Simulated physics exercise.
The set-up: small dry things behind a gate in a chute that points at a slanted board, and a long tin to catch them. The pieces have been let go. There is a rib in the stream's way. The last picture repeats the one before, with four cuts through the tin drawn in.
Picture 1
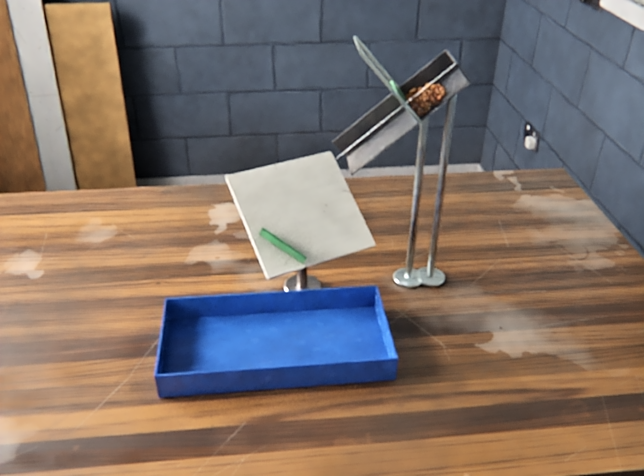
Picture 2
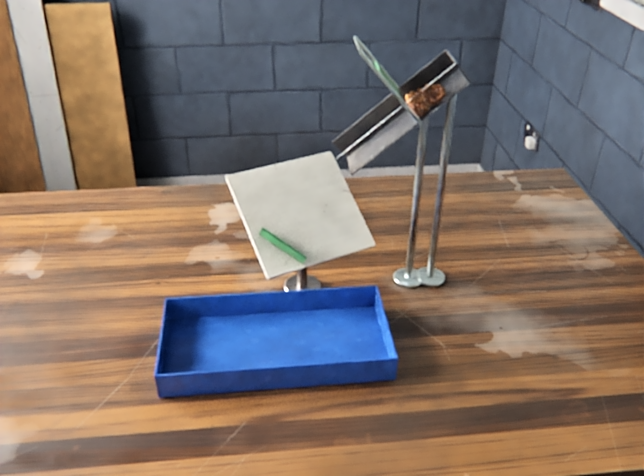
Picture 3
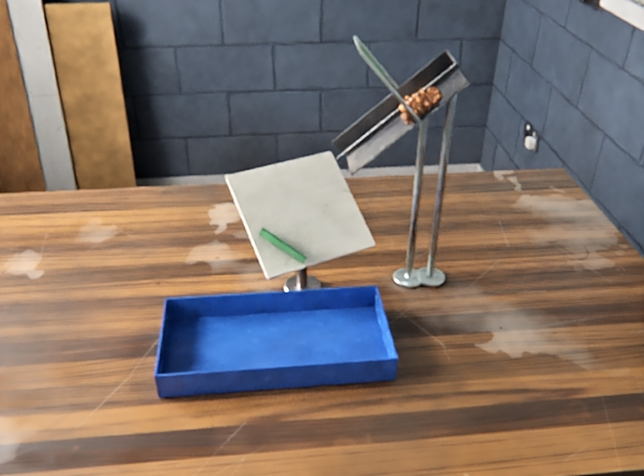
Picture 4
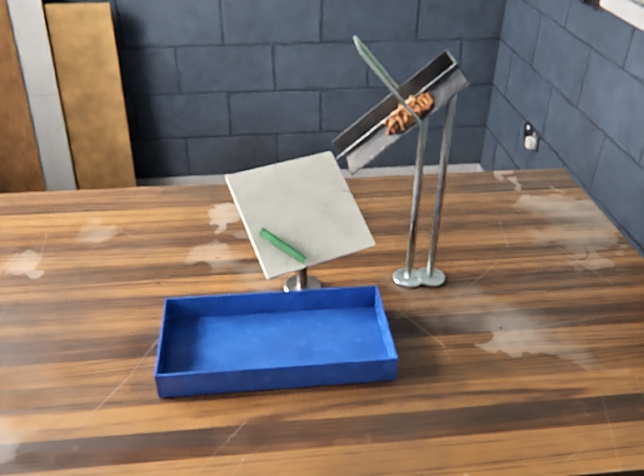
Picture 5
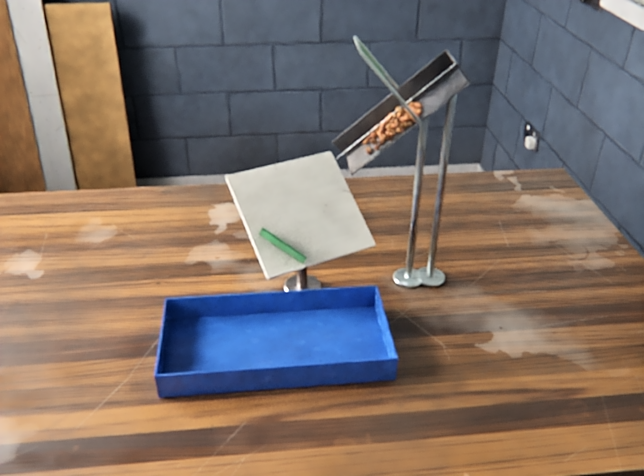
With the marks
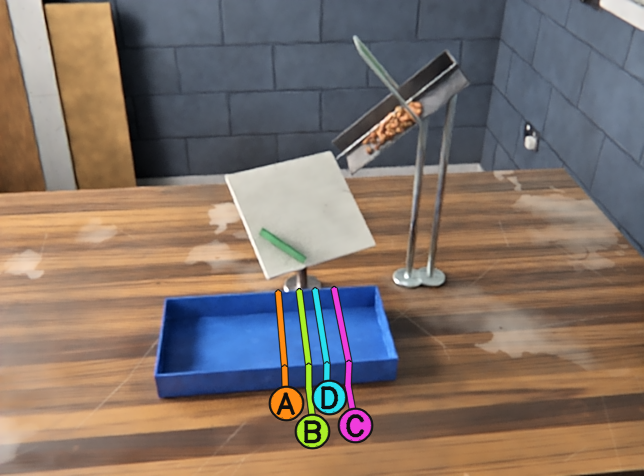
A cluster of small orange-brown pieces slides down and to the left along a grey metal chute, bunched near its upper end at first, then stretching out past a thin green-edged plate. The chute stands on two metal posts behind a tilted off-white board with a short green strip and a long, empty blue tray. The fixed camera looks slightly down on a worn wooden table before dark block walls.
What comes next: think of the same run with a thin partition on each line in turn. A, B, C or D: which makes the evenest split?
Take C.
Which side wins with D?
Right.
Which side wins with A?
More lands on the right.
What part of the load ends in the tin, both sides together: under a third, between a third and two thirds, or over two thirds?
Over two thirds.
On the marked copy, line A crosses the front rim at (284, 366); line B crosses the front rim at (308, 364); line C crosses the front rim at (348, 361); line D crosses the front rim at (326, 363).
With A, of what is caught, only a few on the left of the divider, all but a few on the right.
With B, of what is caught, only a few on the left of the divider, all but a few on the right.
With C, of what is caught, close to two thirds on the left of the divider, close to a third on the right.
With D, of what is caught, a small share on the left of the divider, all but a few on the right.
